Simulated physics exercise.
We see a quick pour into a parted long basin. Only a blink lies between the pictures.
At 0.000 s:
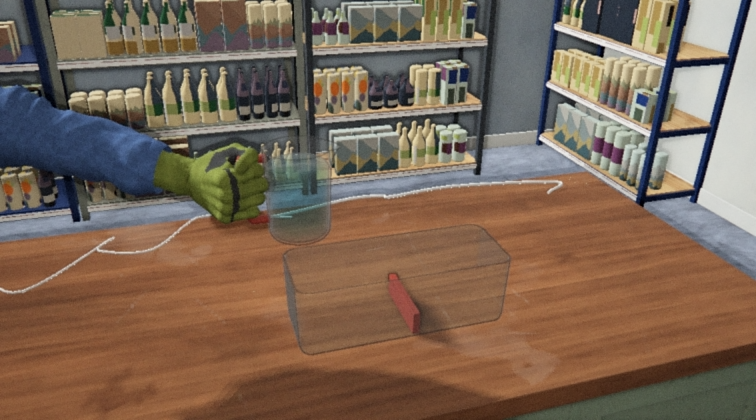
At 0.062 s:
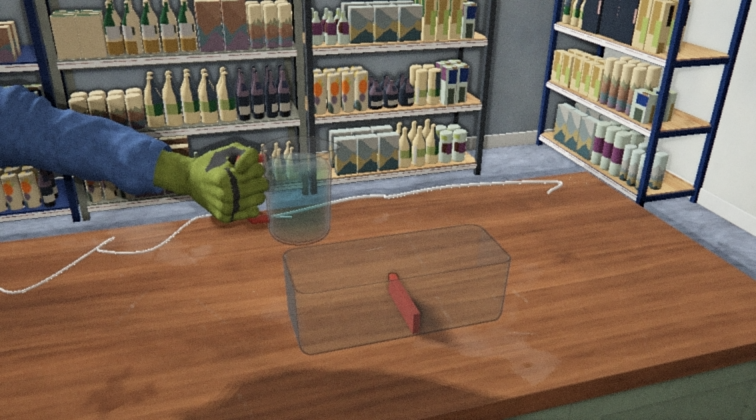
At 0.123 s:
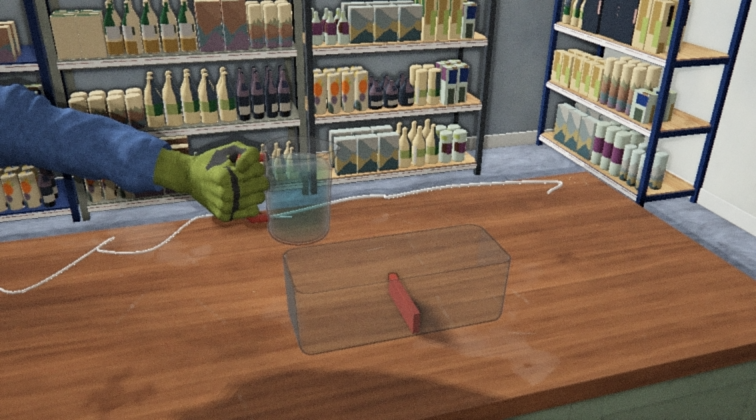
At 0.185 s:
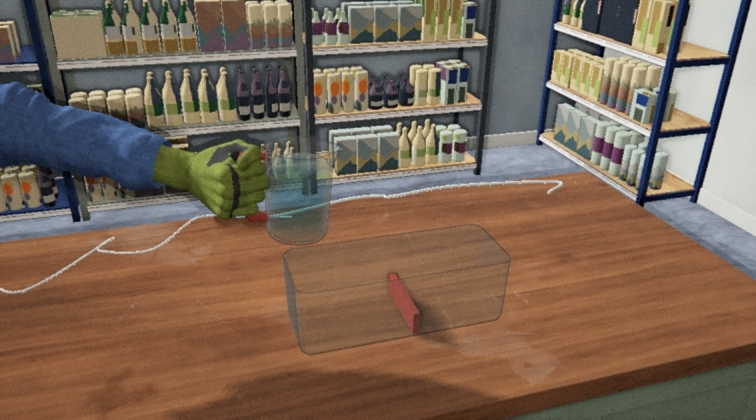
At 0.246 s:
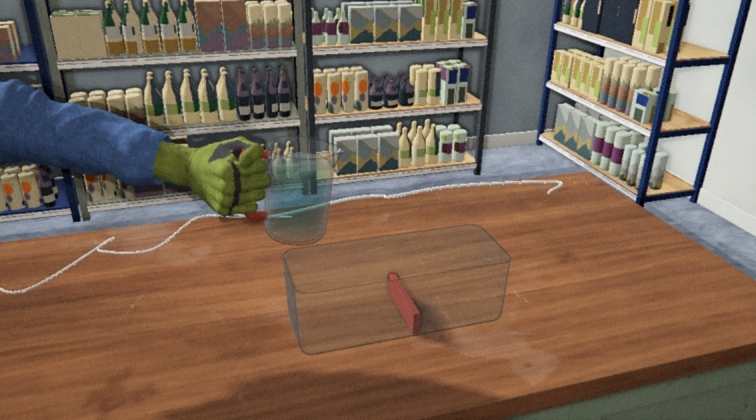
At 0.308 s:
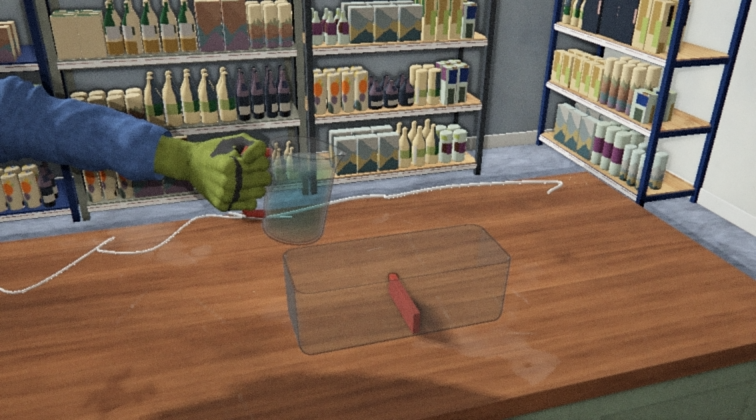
On a wooden table, a green-gloved hand slightly tilts a clear jug beside a divided basin.
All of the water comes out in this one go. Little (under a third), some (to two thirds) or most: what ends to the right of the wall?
It comes to less than a third.
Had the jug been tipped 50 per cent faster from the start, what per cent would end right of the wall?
Roughly 10 in a hundred.
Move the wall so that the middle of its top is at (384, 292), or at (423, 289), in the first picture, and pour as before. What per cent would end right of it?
The first gives 70 %, the second 5 %.
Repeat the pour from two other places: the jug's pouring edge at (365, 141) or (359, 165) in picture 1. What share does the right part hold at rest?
Roughly 70 per cent, and 45 per cent.
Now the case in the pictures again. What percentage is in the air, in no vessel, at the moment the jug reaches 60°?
Near 10 %.
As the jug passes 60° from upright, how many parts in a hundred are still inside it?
About 90 per cent.
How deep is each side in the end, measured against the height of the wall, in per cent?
Some 60 per cent left and 10 right.
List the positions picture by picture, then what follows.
In the first picture, it leans 0°; its right rim is at (340, 144); the water meets the walls at (265, 166) and (328, 160); the long basin's rim runs from (289, 273) to (495, 242); the wall's top is at (404, 294).
In the second picture, it leans 0°; its right rim is at (340, 145); the water meets the walls at (265, 166) and (328, 160).
In the third picture, it leans 2°; its right rim is at (341, 146); the water meets the walls at (266, 166) and (329, 160).
In the fourth picture, it leans 4°; its right rim is at (343, 147); the water meets the walls at (266, 166) and (330, 160).
In the fifth picture, it leans 7°; its right rim is at (345, 149); the water meets the walls at (268, 166) and (331, 160).
In the sixth picture, it leans 10°; its right rim is at (347, 152); the water meets the walls at (269, 165) and (334, 160).
A moment on, the jug is tipped part way and 90 per cent is still to pour, 2 is left of the wall and 0 right of it.
Next, the jug is tipped on its side and 39 per cent is still to pour, 34 is left of the wall and 9 right of it.
Then the jug is tipped right over and 2 per cent is still to pour, 80 is left of the wall and 12 right of it.
Later the jug is tipped right over and 0 per cent is still to pour, 83 is left of the wall and 15 right of it.
Finally, 83 per cent lies left of the wall, 15 right of it and 2 outside.
